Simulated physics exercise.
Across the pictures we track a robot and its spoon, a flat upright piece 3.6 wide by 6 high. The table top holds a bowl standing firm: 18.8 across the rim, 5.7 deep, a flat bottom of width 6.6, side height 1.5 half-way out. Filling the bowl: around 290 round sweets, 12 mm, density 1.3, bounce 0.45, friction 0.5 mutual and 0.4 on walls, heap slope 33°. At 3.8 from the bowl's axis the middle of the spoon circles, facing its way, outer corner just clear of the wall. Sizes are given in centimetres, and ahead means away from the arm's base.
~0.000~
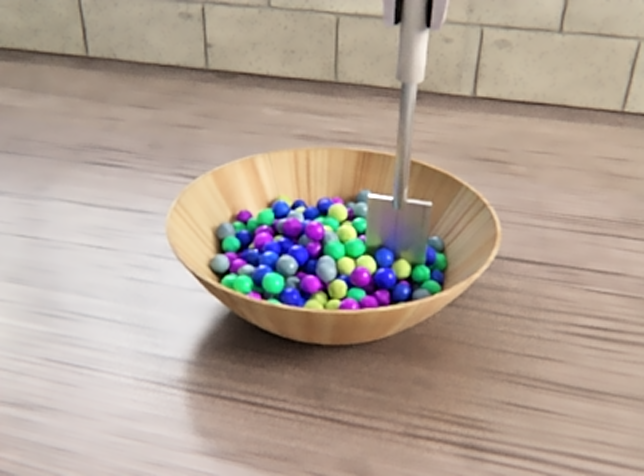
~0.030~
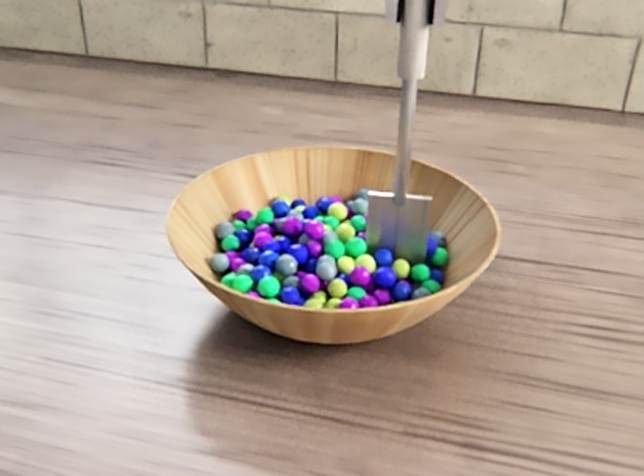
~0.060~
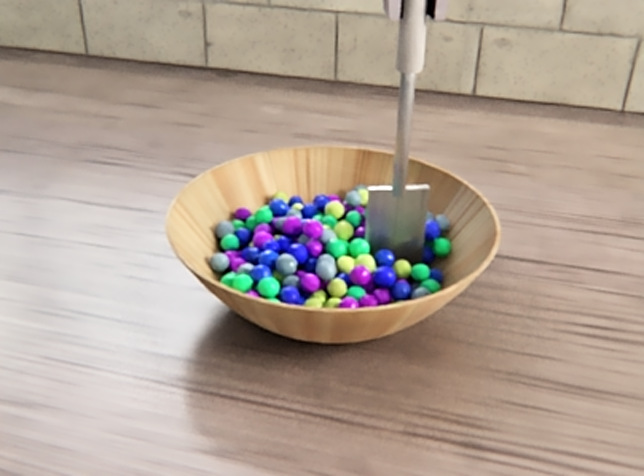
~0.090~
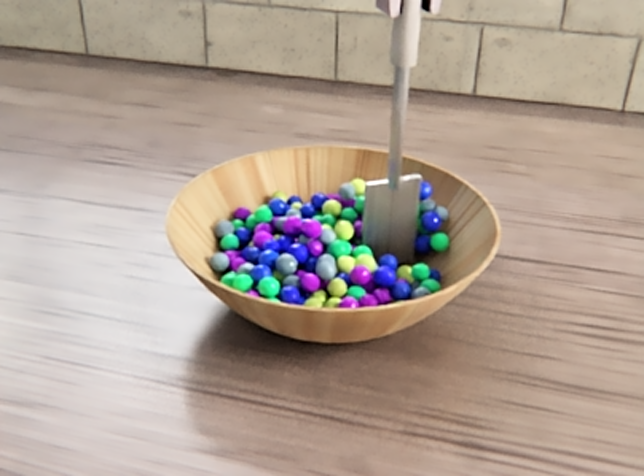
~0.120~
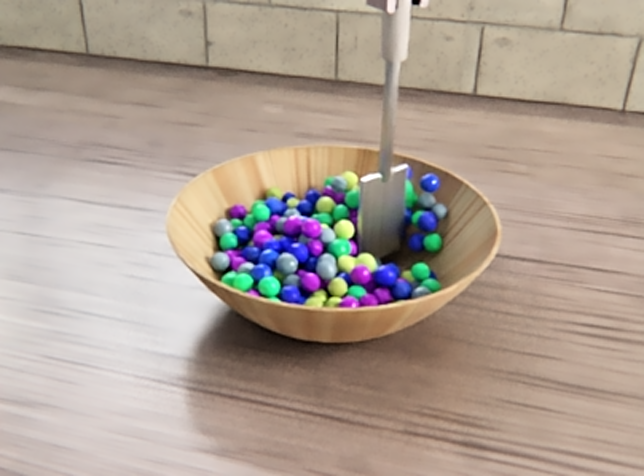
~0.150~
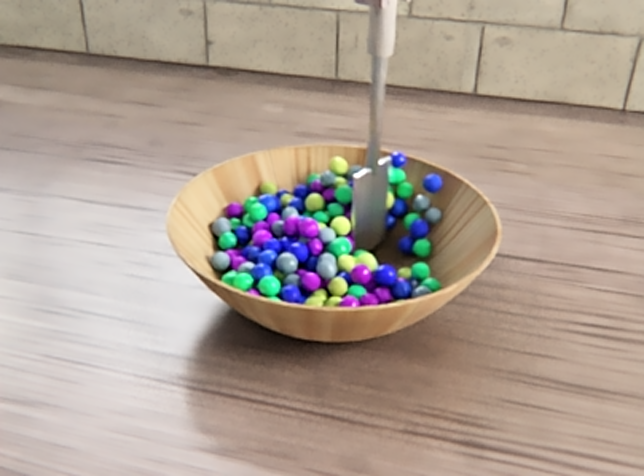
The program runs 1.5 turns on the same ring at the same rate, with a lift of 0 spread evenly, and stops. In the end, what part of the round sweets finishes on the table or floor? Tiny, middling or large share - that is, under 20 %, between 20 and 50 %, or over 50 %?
The share is tiny, under 20 %.
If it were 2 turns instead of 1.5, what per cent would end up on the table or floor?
In that case some 10 per cent.
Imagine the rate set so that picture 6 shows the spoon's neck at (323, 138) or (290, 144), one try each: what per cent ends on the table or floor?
First try: About 30 %; second try: About 40 %.
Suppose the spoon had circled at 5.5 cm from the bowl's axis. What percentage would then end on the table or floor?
Some 15 percent would.
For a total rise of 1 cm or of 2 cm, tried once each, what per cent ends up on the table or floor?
Close to 5 and 0 percent, in that order.
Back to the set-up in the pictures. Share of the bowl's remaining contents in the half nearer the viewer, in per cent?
Around 60 per cent of what the bowl keeps.
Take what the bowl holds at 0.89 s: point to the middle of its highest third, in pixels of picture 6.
About (341, 193).
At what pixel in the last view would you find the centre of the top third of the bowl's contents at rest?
In the final view it lies around (241, 257).
After 0.52 s, 251° round, highest piece 7 above the table; 282 in the bowl, 3 on the table or floor, 2 in flight or on the tool.
After 0.89 s, 77° round, highest piece 7 above the table; 277 in the bowl, 9 on the table or floor, 1 in flight or on the tool.
After 1.27 s, 180° round, highest piece 6 above the table; 273 in the bowl, 14 on the table or floor.
After 1.97 s, 180° round, highest piece 6 above the table; 273 in the bowl, 14 on the table or floor.
At rest, 273 in the bowl, 14 on the table or floor. That is 5 % on the table or floor.
